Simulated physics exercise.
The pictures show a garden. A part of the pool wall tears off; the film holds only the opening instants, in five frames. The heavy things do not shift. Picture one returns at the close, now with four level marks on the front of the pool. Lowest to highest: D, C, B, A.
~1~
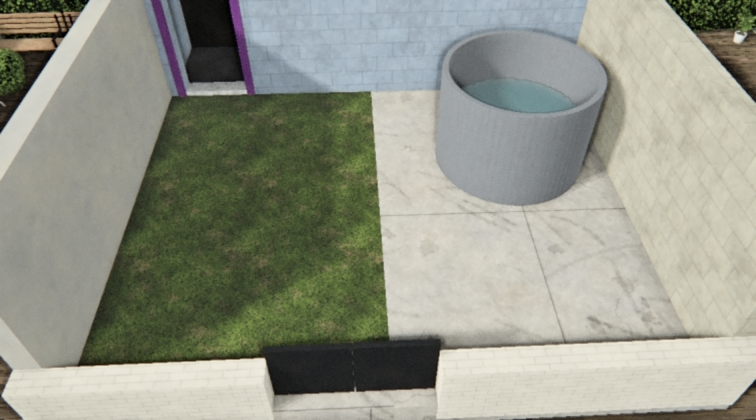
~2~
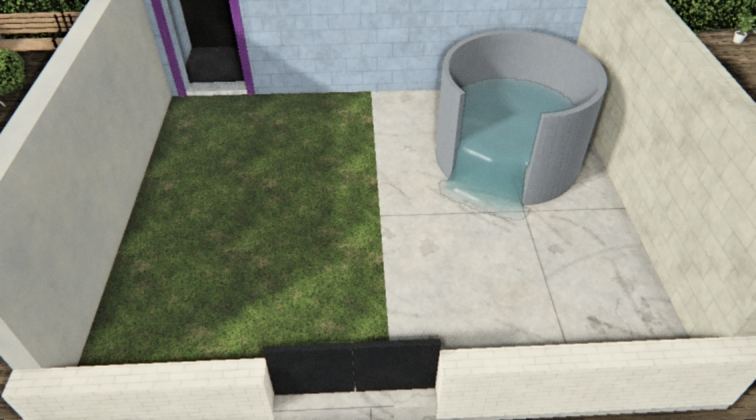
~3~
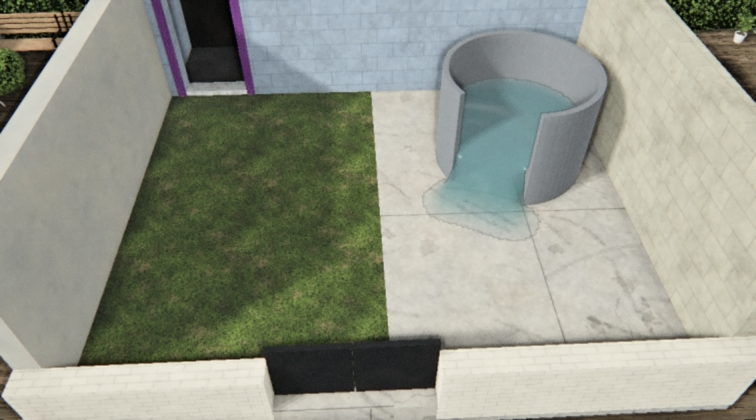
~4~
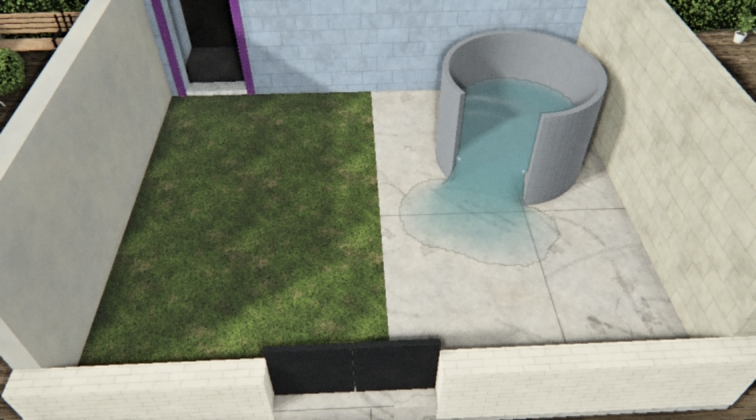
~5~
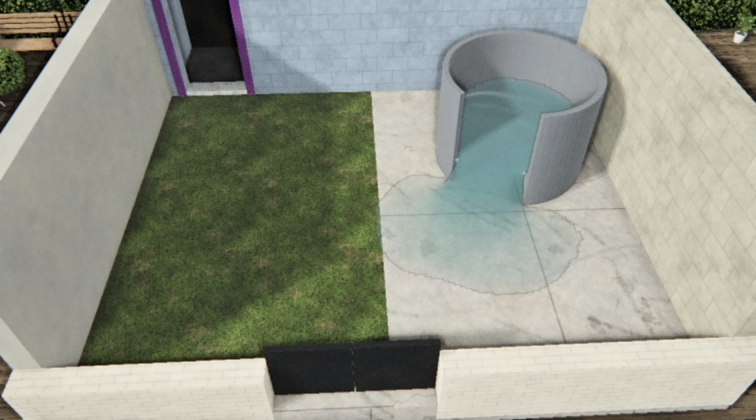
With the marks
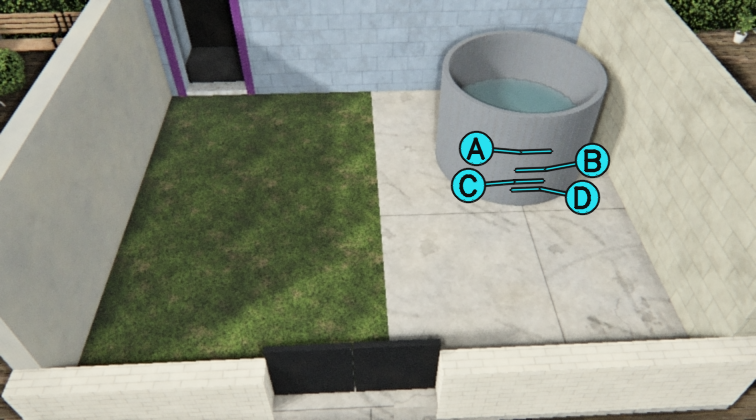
A walled garden with grass on the left and paving on the right held a round grey pool, whose front opened up, and water poured out and spread across the paving toward the grass.
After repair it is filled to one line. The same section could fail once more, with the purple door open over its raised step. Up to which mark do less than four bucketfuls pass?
I would pick level A.
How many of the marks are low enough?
All of the four.
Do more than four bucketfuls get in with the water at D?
No, that is safe.
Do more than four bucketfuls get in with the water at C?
No.
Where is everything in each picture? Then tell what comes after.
Water in the pool at rest, its middle at (514, 115); foot of the purple doorway at (218, 95); shut gate at (353, 351).
Water covers 1 % of the ground and shows as far out as (524, 209).
Water covers 3 % of the ground and shows as far out as (526, 230).
Water covers 6 % of the ground and shows as far out as (419, 234).
Water covers 11 % of the ground and shows as far out as (395, 255).
On the marked copy, A at (535, 151); B at (531, 169); C at (528, 181); D at (526, 189); from the bottom up D, C, B, A.
If A is chosen, a splash gets over, under a bucket.
If B is chosen, nothing gets over.
If C is chosen, nothing gets over.
If D is chosen, nothing gets over.
